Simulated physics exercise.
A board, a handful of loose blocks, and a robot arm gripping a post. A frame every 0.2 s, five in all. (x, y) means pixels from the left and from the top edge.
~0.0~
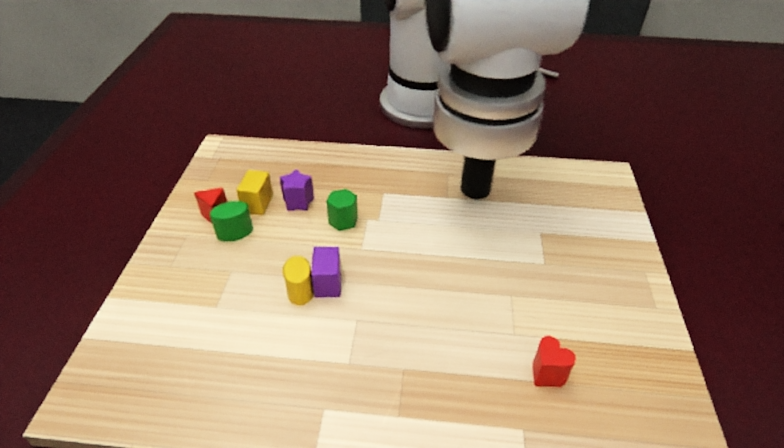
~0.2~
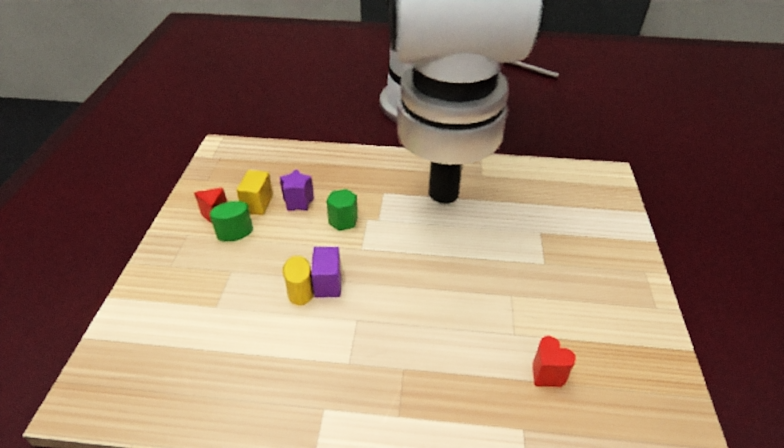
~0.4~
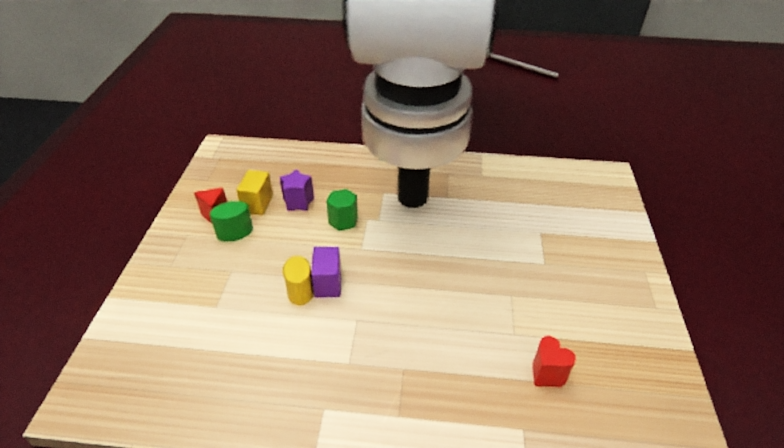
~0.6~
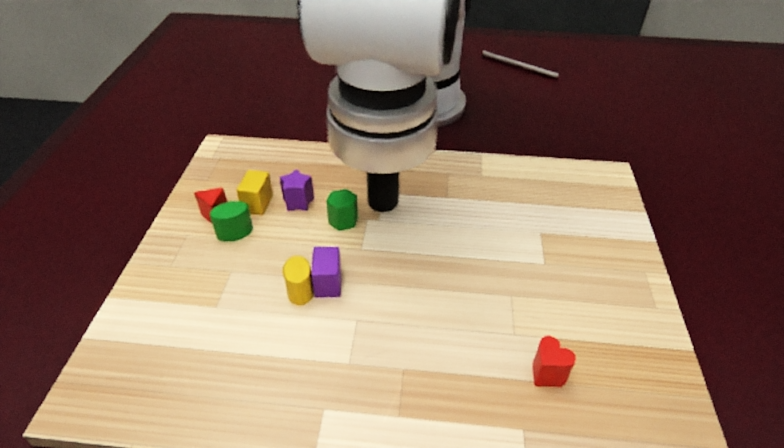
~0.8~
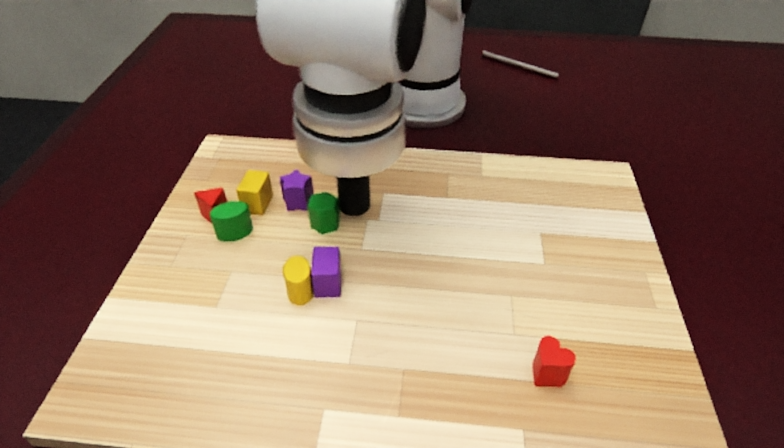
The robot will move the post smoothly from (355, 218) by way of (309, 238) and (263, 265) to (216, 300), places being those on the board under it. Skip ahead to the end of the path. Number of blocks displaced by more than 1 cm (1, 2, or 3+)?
It should be one, as far as I can tell.
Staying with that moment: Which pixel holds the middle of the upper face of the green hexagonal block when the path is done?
I predict (266, 211).
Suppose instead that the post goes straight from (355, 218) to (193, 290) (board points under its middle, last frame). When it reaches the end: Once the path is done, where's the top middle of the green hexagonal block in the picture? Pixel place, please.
That would be at about pixel (263, 210).
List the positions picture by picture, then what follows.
The first picture shows post's lower end (475, 190); yellow elliptical block (297, 268); green hexagonal block (342, 198).
The second picture shows post (444, 194); blocks still.
The third picture shows post (413, 198); blocks still.
The fourth picture shows post (383, 202); blocks still.
The fifth picture shows post (355, 206); yellow elliptical block (297, 268); green hexagonal block (323, 201).
What follows on the original path. One third of the way, post (307, 227); green hexagonal block (277, 210), turned 70° clockwise.
Two thirds of the way, post (260, 254); green hexagonal block (266, 211), turned 100° clockwise.
At the end, post (212, 288); yellow elliptical block still; green hexagonal block (266, 211), turned 100° clockwise.
